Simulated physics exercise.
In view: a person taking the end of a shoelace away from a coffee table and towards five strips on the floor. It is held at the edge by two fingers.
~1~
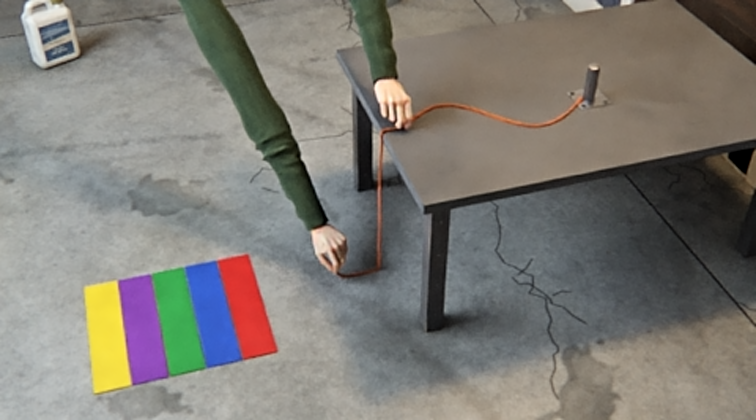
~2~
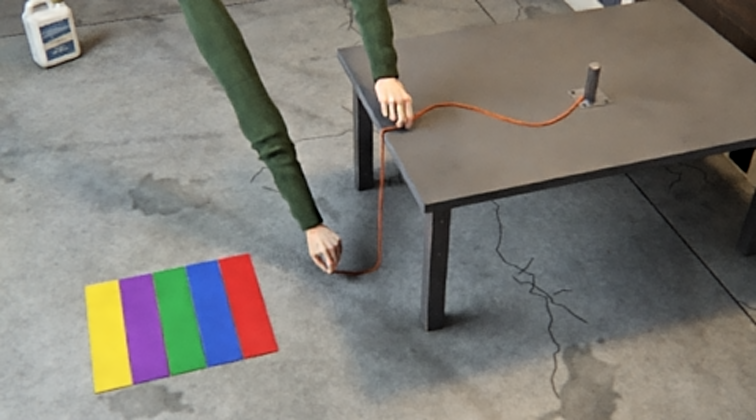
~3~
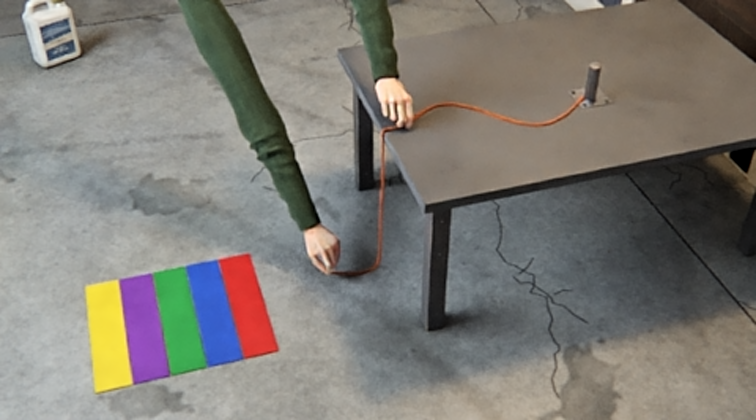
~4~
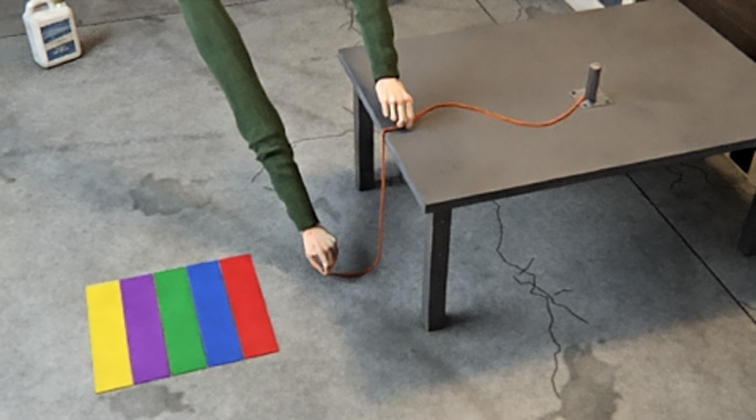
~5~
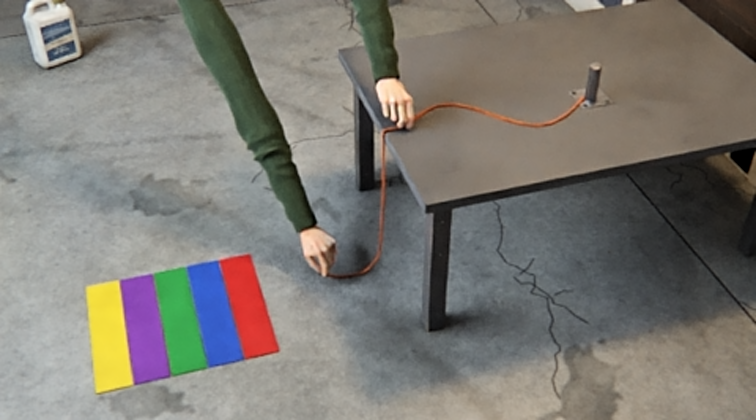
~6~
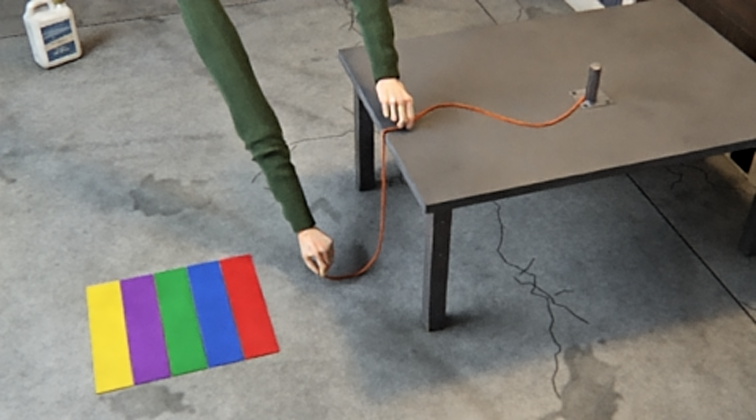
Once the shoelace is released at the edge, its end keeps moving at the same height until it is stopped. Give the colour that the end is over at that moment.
The end is over green.
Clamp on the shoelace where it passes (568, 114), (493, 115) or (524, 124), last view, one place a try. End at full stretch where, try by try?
Near (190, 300), then (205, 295), then (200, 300).
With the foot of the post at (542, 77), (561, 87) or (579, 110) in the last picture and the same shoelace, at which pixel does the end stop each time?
(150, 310), (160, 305) and (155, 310), roughly.
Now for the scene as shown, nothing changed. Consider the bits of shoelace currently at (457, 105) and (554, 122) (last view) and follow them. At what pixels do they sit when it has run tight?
Final spots: (434, 122), then (532, 107).
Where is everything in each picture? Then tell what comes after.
End (333, 270); red (256, 336); blue (220, 344); green (184, 352); purple (147, 361); yellow (111, 369), in the first picture.
End (328, 270); shoelace through (565, 115) (499, 117) (430, 108) (383, 144) (381, 204) (380, 258), in the second picture.
End (326, 271), in the third picture.
End (324, 271); shoelace through (566, 115) (500, 117) (431, 109) (383, 145) (382, 204) (378, 259), in the fourth picture.
End (322, 272), in the fifth picture.
End (320, 273); shoelace through (566, 115) (500, 118) (431, 109) (384, 145) (384, 205) (373, 260), in the sixth picture.
A little later, end near (249, 288); over red.
Next, end near (206, 297); over blue.
When it is tight, end near (180, 303); over green. It halts on the green strip.
